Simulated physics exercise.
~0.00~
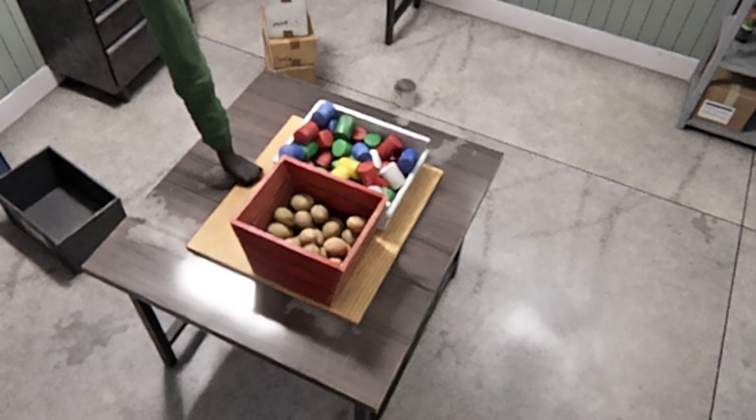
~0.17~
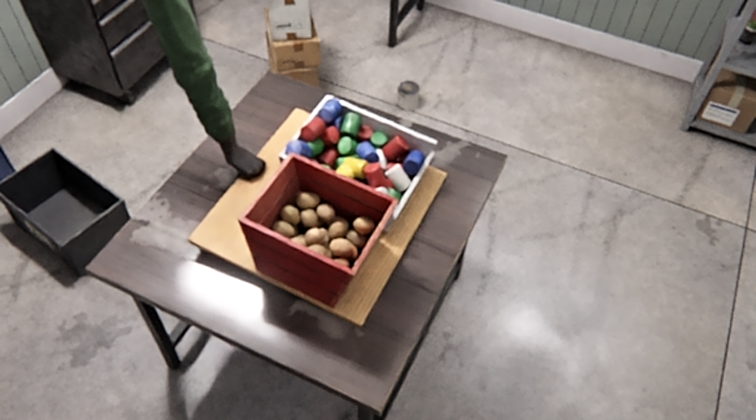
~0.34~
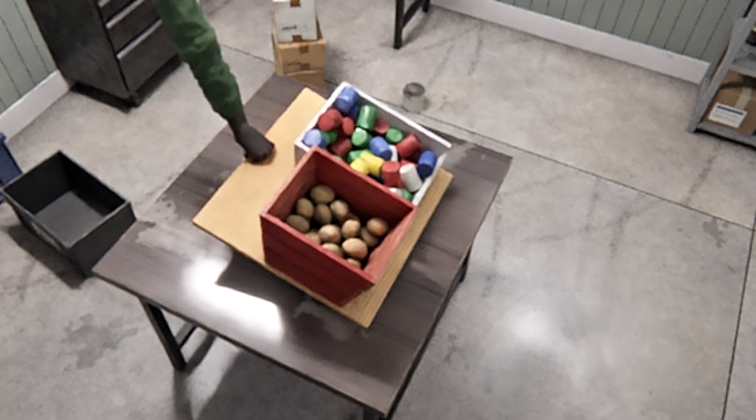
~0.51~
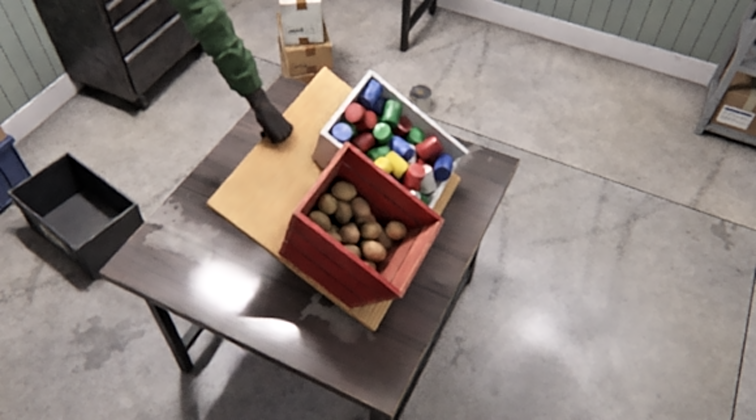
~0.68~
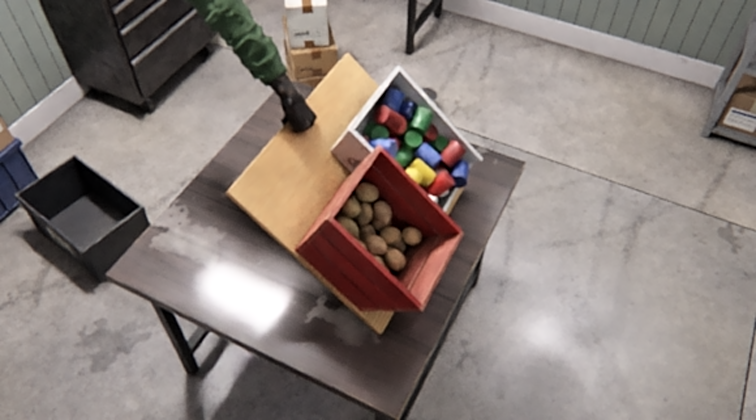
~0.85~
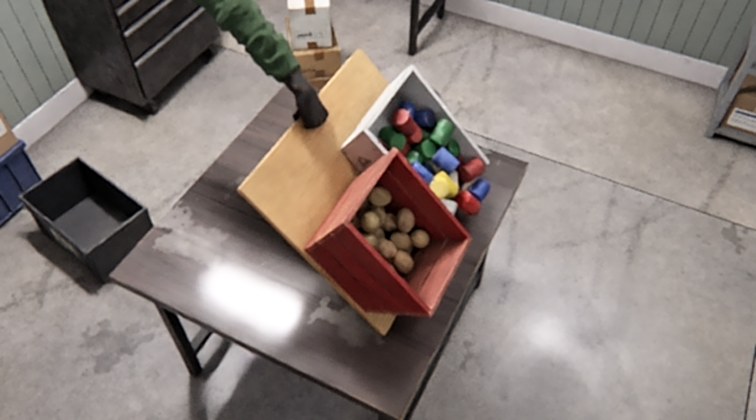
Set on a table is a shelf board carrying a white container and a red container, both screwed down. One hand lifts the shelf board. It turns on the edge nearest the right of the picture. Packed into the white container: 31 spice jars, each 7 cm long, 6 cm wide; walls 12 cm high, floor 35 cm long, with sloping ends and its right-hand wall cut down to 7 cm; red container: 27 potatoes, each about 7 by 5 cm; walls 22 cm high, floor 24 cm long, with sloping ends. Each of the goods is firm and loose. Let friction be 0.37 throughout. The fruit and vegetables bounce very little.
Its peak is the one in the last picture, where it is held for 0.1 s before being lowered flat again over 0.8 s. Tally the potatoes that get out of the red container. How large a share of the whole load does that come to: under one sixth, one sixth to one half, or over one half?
I would predict the loss comes to less than one in six.
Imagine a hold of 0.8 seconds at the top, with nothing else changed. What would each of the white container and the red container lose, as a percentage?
That would cost white container 20 per cent of its load and red container 0 per cent.
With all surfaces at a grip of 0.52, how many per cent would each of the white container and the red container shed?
White container 30, red container 0 per cent.
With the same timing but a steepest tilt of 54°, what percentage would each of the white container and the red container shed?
In that case white container 40 %, red container 0 %.
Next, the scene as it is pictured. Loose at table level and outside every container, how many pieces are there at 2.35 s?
Piece count: Roughly 1.
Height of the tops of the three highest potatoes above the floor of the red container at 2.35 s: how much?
12 centimetres high, more or less.
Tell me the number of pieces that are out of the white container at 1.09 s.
White container - about 5 out by that time.
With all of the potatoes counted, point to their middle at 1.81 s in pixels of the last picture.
Near (344, 258) in pixels.
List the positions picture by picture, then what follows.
In the first frame (we follow the rim corner now nearest the camera, unless another is named; the camera pans a little), red container at (340, 267); white container (by its farthest rim corner) at (323, 102); tilt 0°; nothing out yet.
Red container at (351, 271); white container at (329, 97); tilt 5°, in the second frame.
Red container at (373, 280); white container at (346, 84); tilt 16°, in the third frame.
Red container at (400, 293); tilt 29°, in the fourth frame.
Red container at (421, 306); tilt 40°, in the fifth frame.
Red container at (430, 312); tilt 45°; 2 out, the lowest jar at (478, 192), in the sixth frame.
After 1.09 s, tilt 41°; 5 of 31 out of the white container and 0 of 27 out of the red container.
After 1.39 s, tilt 19°; 7 of 31 out of the white container and 0 of 27 out of the red container.
After 1.81 s, tilt 0°; 7 of 31 out of the white container and 0 of 27 out of the red container.
When it is over (at 2.35 s), 7 of 31 out of the white container and 0 of 27 out of the red container. Asked share, 0 of 27, 0 per cent.
